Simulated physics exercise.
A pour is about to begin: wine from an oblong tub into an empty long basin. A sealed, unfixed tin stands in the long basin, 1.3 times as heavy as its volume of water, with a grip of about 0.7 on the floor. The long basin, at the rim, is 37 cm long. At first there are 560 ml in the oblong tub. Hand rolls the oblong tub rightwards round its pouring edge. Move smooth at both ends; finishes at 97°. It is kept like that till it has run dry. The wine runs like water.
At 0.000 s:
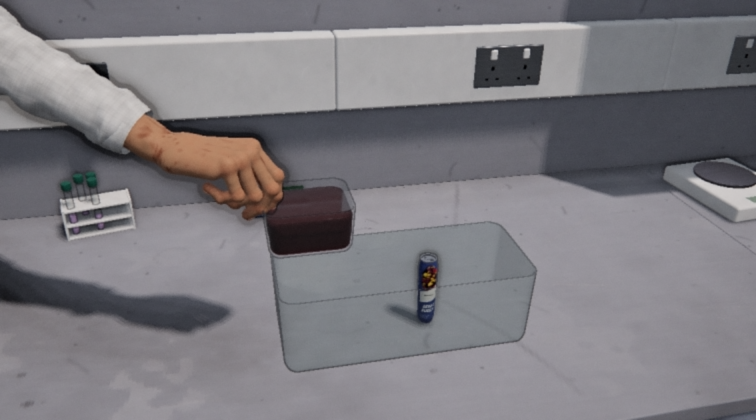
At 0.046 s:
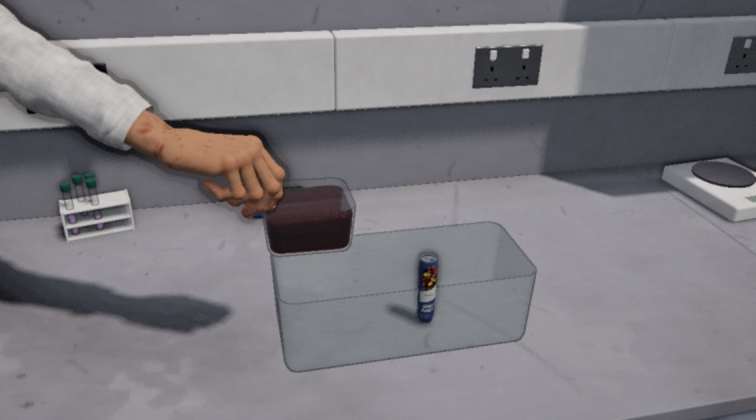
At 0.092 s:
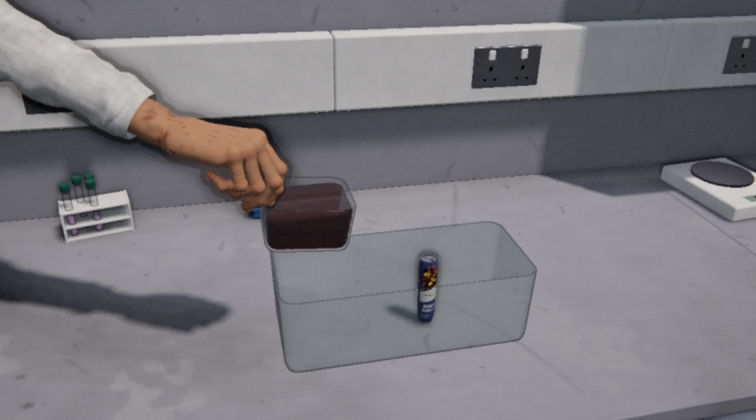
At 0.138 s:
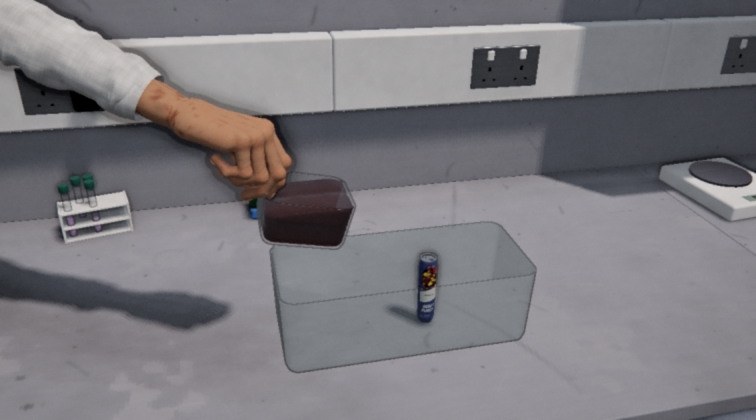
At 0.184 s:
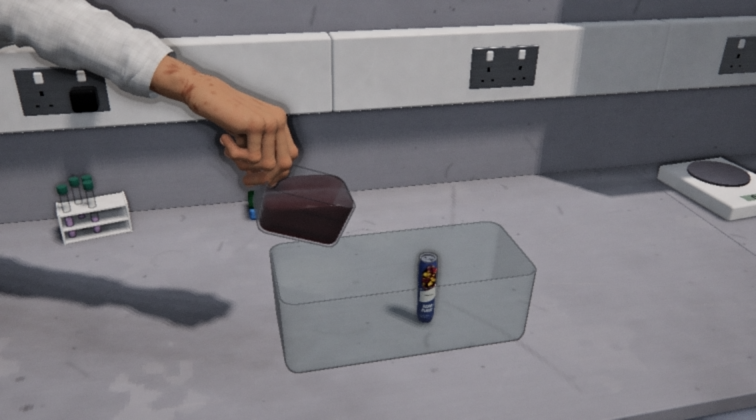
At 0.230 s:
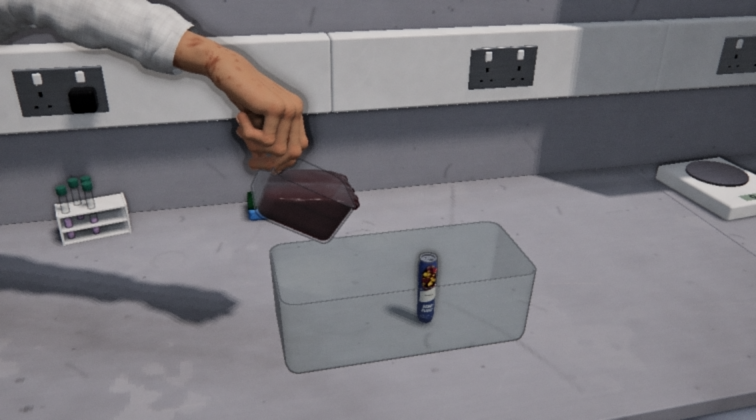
At first a hand holds a small clear tub of dark red liquid level above the left end of a long, clear basin with a small tin standing inside. The hand then rises and moves rightwards, tilting the tub steadily to the right as the liquid shifts towards its lower edge.
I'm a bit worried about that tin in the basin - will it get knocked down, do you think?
Yes, it ends up tipped.
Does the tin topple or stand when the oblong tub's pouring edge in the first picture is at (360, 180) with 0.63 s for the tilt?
Then it stays on its base.
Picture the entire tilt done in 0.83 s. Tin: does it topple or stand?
Result: Tin tipped over.
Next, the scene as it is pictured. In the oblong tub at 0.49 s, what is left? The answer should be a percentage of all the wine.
Around 34 percent.
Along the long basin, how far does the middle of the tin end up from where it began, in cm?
7.0 cm.
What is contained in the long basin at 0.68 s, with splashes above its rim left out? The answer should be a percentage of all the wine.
Roughly 84 percent of it.
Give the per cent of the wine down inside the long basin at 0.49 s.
About 14%.
Then, 0.49 s in, the tilt is 89° and 33 per cent is still to pour; the tin stands where it began.
Then, 0.68 s in, the tilt is 97° and 4 per cent is still to pour; the tin leans 14°.
Then, 0.88 s in, the tilt is 97° and 0 per cent is still to pour; the tin lies on its side.
Then, 1.10 s in, the tilt is 97° and 0 per cent is still to pour; the tin lies on its side.
Finally, the tin lies on its side.
